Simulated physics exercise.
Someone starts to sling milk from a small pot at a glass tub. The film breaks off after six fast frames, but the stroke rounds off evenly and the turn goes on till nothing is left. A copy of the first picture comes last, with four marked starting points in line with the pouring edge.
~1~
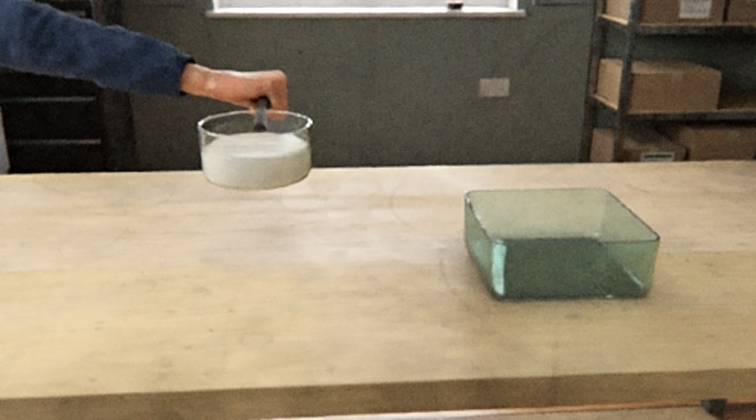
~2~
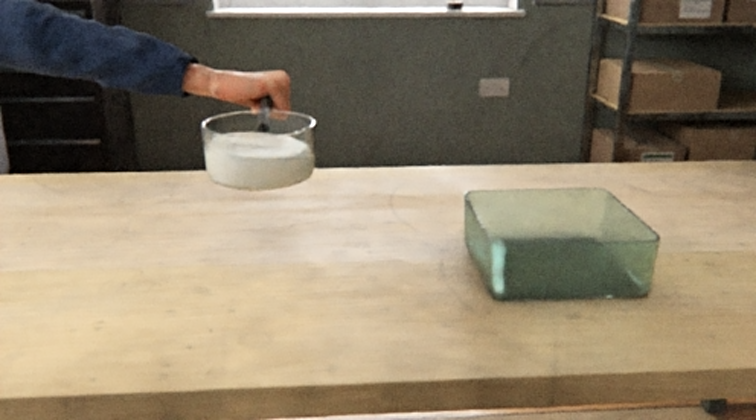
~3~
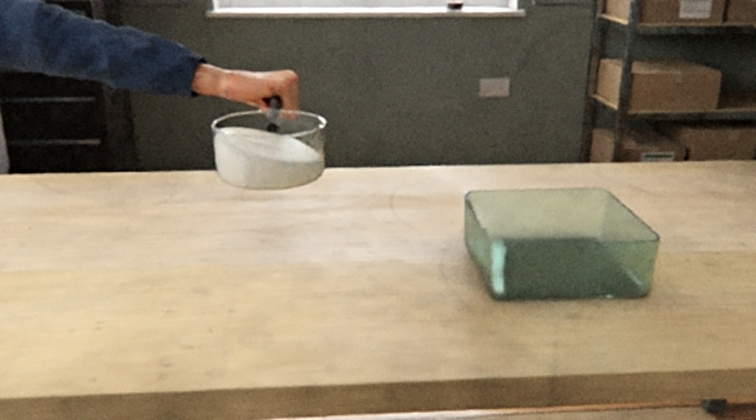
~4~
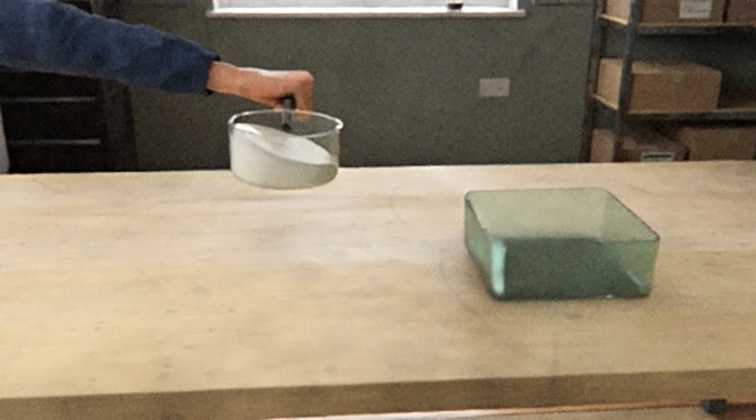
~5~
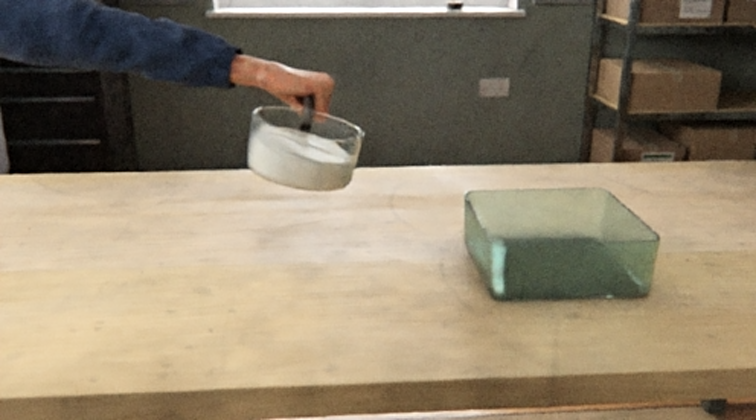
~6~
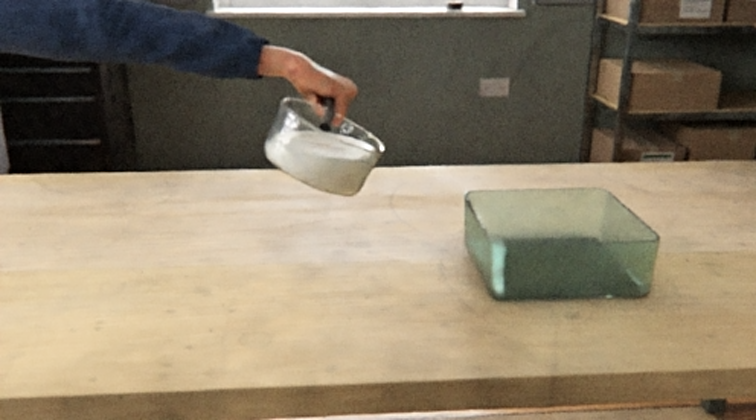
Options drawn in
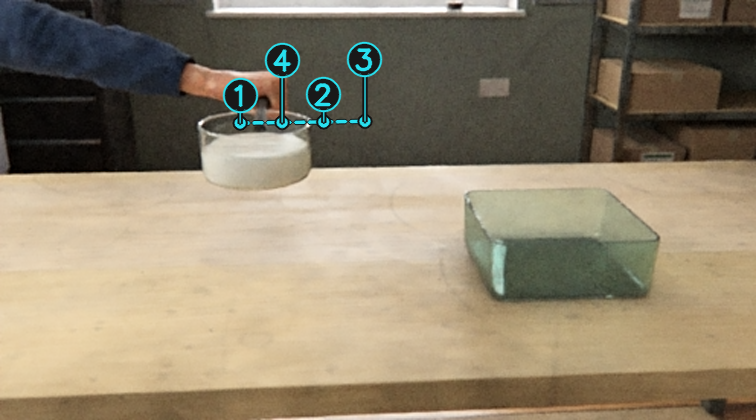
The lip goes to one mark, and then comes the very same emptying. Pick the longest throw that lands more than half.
The limit is 3.
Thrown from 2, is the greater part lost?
Yes, it does.
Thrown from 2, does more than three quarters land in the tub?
No, less.
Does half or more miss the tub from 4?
Yes, it does.
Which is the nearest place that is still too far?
2 it is.
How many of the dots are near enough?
One of them.
On the marked copy, 1 at (240, 123); 2 at (323, 122); 3 at (364, 121); 4 at (282, 122).
Choosing 1, about 0 % lands in the tub, 100 % falls short.
Choosing 2, about 23 % lands in the tub, 73 % falls short and 4 % goes beside or beyond.
Choosing 3, about 65 % lands in the tub, 25 % falls short and 10 % goes beside or beyond.
Choosing 4, about 0 % lands in the tub, 99 % falls short.
